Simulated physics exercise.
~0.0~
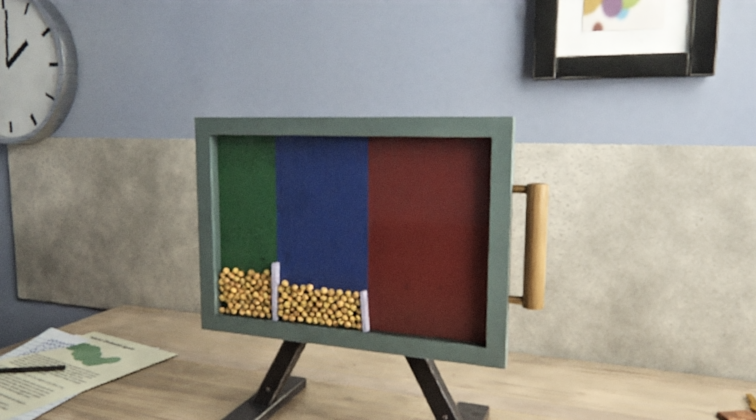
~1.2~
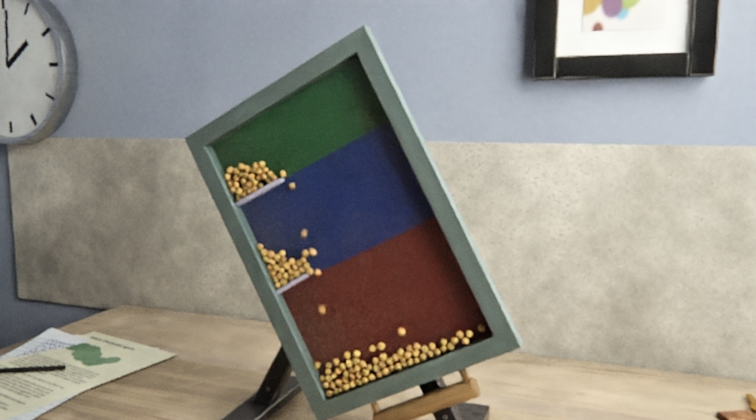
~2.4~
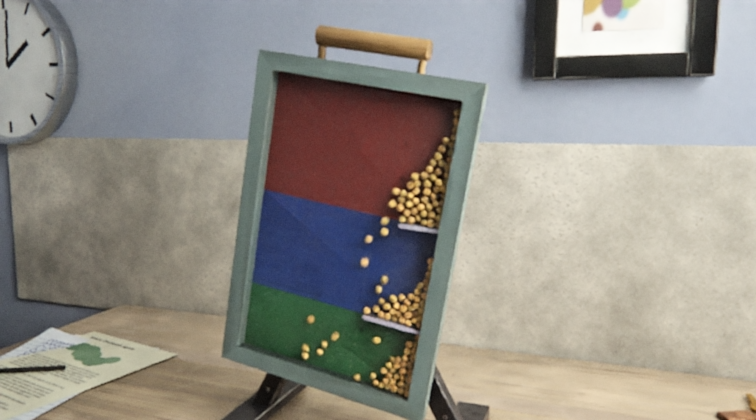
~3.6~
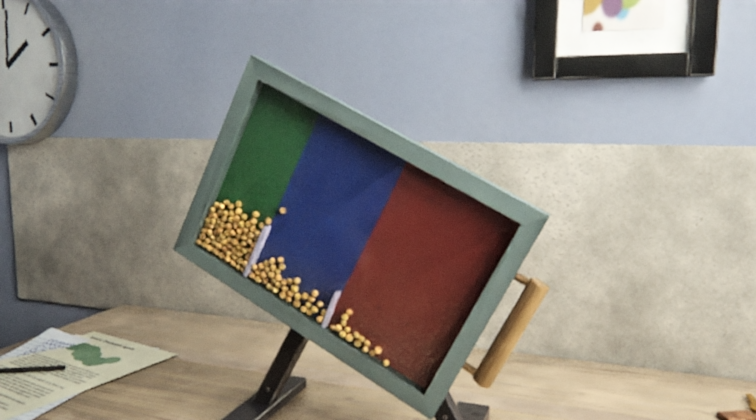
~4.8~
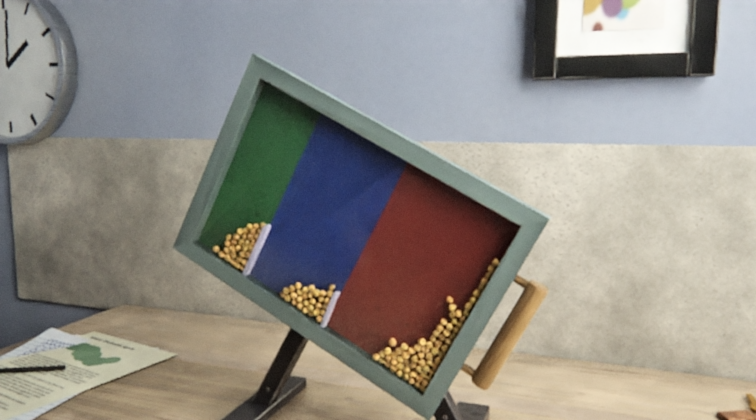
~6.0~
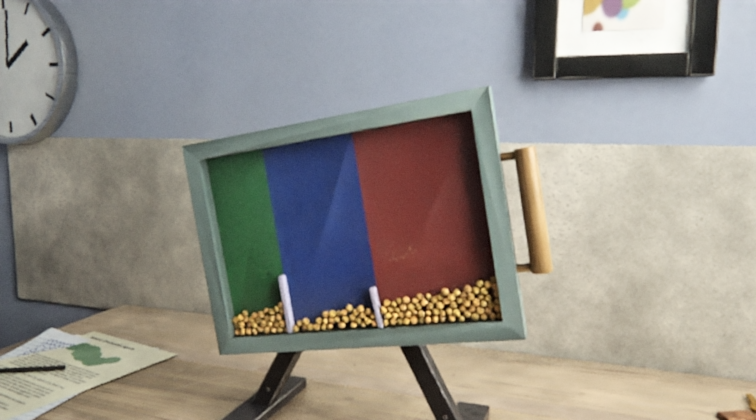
On a wooden table against a blue and grey wall, seen from the front by a still camera, a green-framed case stands on dark legs between a clock and a framed picture. Its green, blue and red strips run left to right, with pale beads heaped in the green and blue. The case turns clockwise, spilling beads into the red, then swings far back anticlockwise until its wooden handle is on top. It swings clockwise again, then back once more. It settles tipped slightly anticlockwise, with most beads in the red strip and fewer in blue and green.
